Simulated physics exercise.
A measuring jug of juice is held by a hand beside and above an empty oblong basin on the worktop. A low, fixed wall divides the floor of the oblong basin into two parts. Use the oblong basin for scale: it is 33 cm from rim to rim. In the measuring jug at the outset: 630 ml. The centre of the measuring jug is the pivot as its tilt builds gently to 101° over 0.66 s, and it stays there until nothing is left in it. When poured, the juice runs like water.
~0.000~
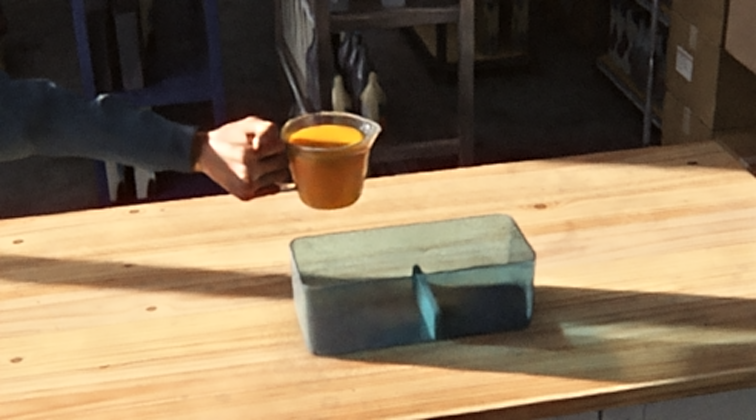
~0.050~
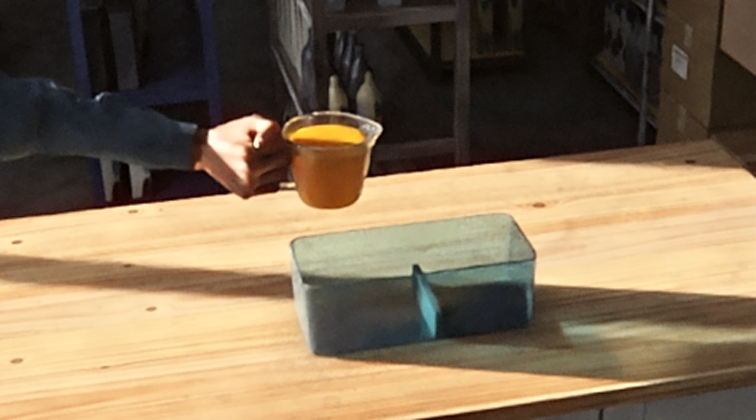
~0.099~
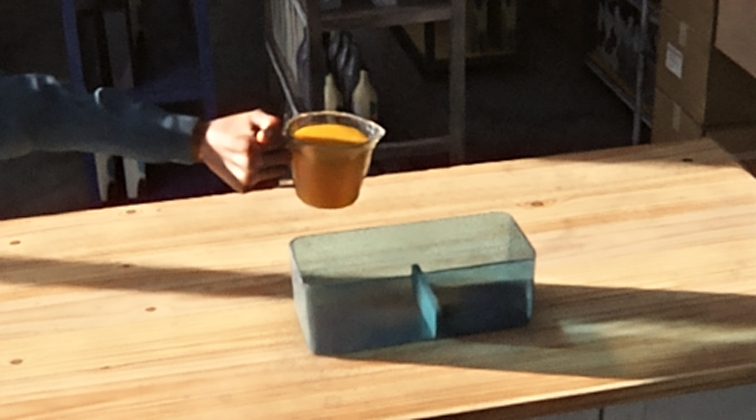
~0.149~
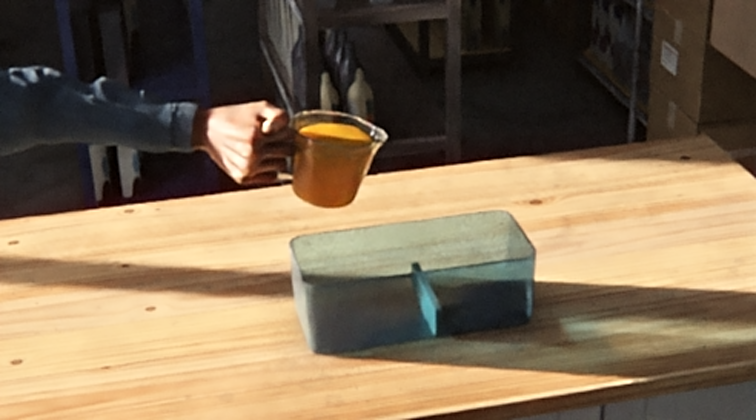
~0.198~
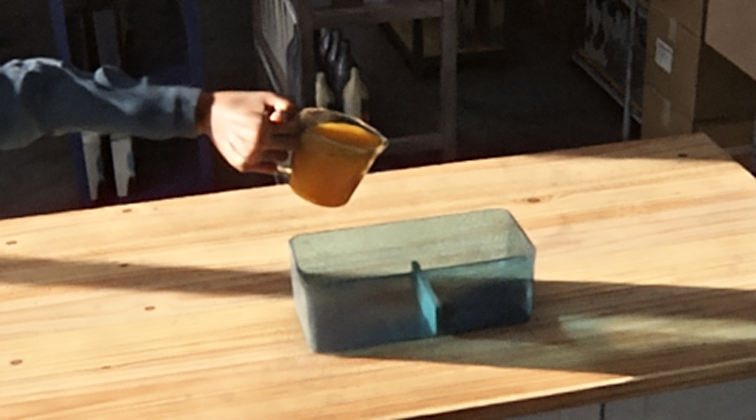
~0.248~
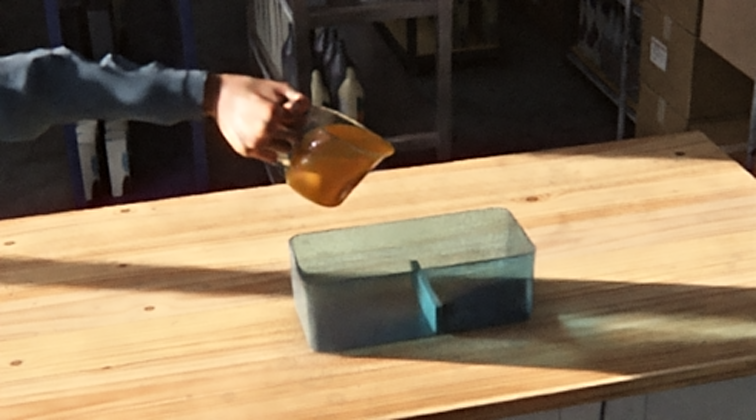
Hand tilting a clear measuring jug of orange liquid gently to the right above a divided blue-green basin on a wooden worktop.
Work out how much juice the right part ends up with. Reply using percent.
I would put it at 41 per cent.
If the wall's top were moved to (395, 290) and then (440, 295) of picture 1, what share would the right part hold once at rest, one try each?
First try about 95 %, second try about 20 %.
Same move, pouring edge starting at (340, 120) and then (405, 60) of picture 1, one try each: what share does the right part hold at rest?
5 and 85 %.
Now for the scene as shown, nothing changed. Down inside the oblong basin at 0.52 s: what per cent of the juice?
Fraction in basin: Approx. 26%.
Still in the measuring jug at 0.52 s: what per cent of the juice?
I'd estimate some 42 % remains.
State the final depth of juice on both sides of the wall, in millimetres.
Left about 14 mm, right about 14 mm.
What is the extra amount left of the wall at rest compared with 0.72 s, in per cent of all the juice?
About 14 percent.
After 0.52 s the tilt is 90° and 42 per cent is still to pour, 5 is left of the wall and 21 right of it.
After 0.72 s the tilt is 101° and 6 per cent is still to pour, 44 is left of the wall and 40 right of it.
After 0.93 s the tilt is 101° and 0 per cent is still to pour, 57 is left of the wall and 40 right of it.
After 1.16 s the tilt is 101° and 0 per cent is still to pour, 58 is left of the wall and 41 right of it.
In the end 58 per cent lies left of the wall, 41 right of it and 1 outside.
